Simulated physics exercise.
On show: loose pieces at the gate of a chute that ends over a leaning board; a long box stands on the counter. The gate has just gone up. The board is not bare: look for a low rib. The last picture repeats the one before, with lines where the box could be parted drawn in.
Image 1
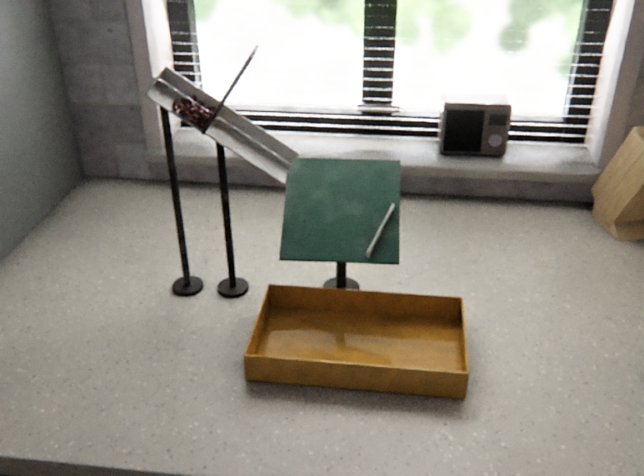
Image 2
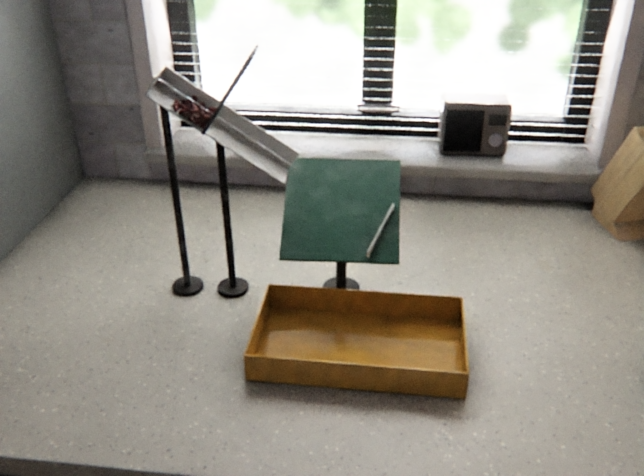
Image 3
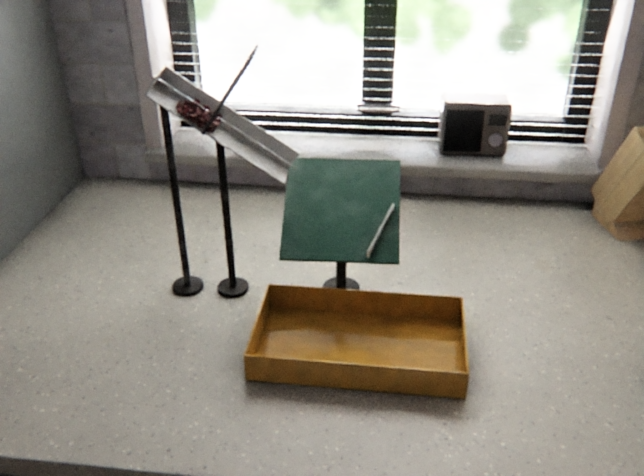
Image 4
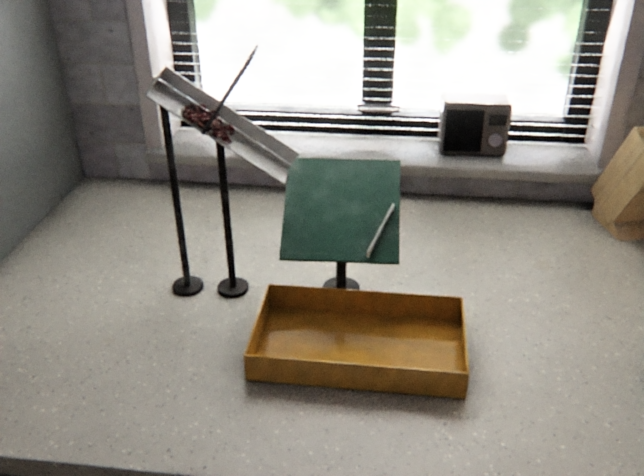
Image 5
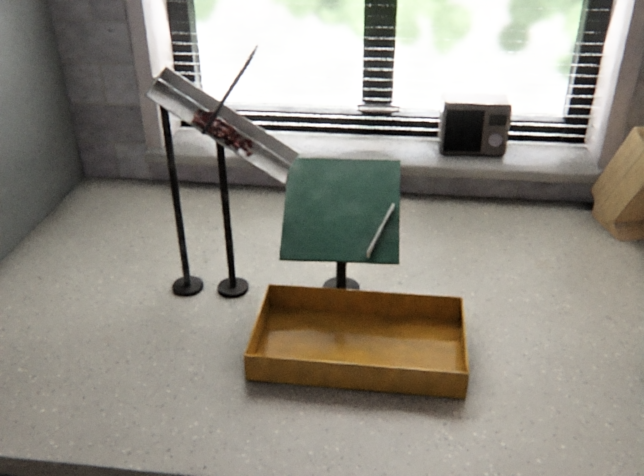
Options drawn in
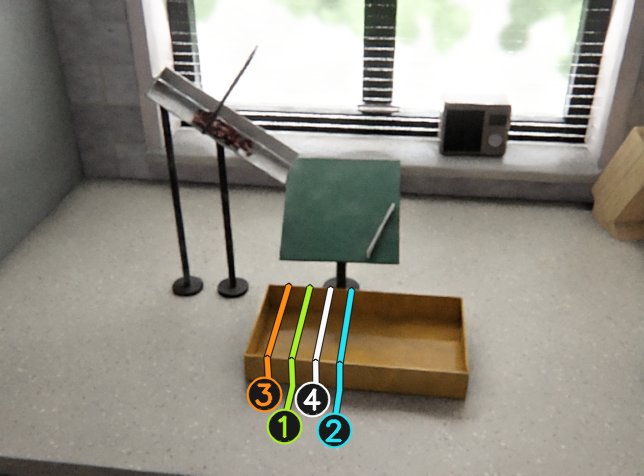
On a speckled counter by a window, small dark red pieces sliding down a chute toward a ribbed green board above a box.
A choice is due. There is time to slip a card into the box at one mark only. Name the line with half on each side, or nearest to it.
Best: 2.
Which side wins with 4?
More lands on the right.
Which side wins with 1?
Right.
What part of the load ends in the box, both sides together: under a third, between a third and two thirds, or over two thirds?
Over two thirds.
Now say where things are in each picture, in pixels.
The first picture shows load behind the gate near (199, 113), kidney beans; lip of the chute near (286, 177), sloping gently.
The second picture shows middle of the board near (342, 208), tilted fairly steeply; middle of its low edge near (339, 261); of its high edge near (345, 159).
The third picture shows front corners of the box near (244, 355) and (468, 373), empty; front of the load near (219, 121).
The fourth picture shows middle of the load near (212, 122); its front near (230, 141), close to a quarter of the way to the lip; rib from (394, 203) to (368, 253).
The fifth picture shows middle of the load near (224, 129); its front near (249, 154), close to half of the way to the lip.
On the marked copy, line 1 crosses the front rim at (291, 359); line 2 crosses the front rim at (339, 363); line 3 crosses the front rim at (267, 357); line 4 crosses the front rim at (315, 361).
For line 1, of what is caught, only a few on the left of the divider, all but a few on the right.
For line 2, of what is caught, close to a third on the left of the divider, close to two thirds on the right.
For line 3, of what is caught, none at all on the left of the divider, the whole lot on the right.
For line 4, of what is caught, a small share on the left of the divider, all but a few on the right.
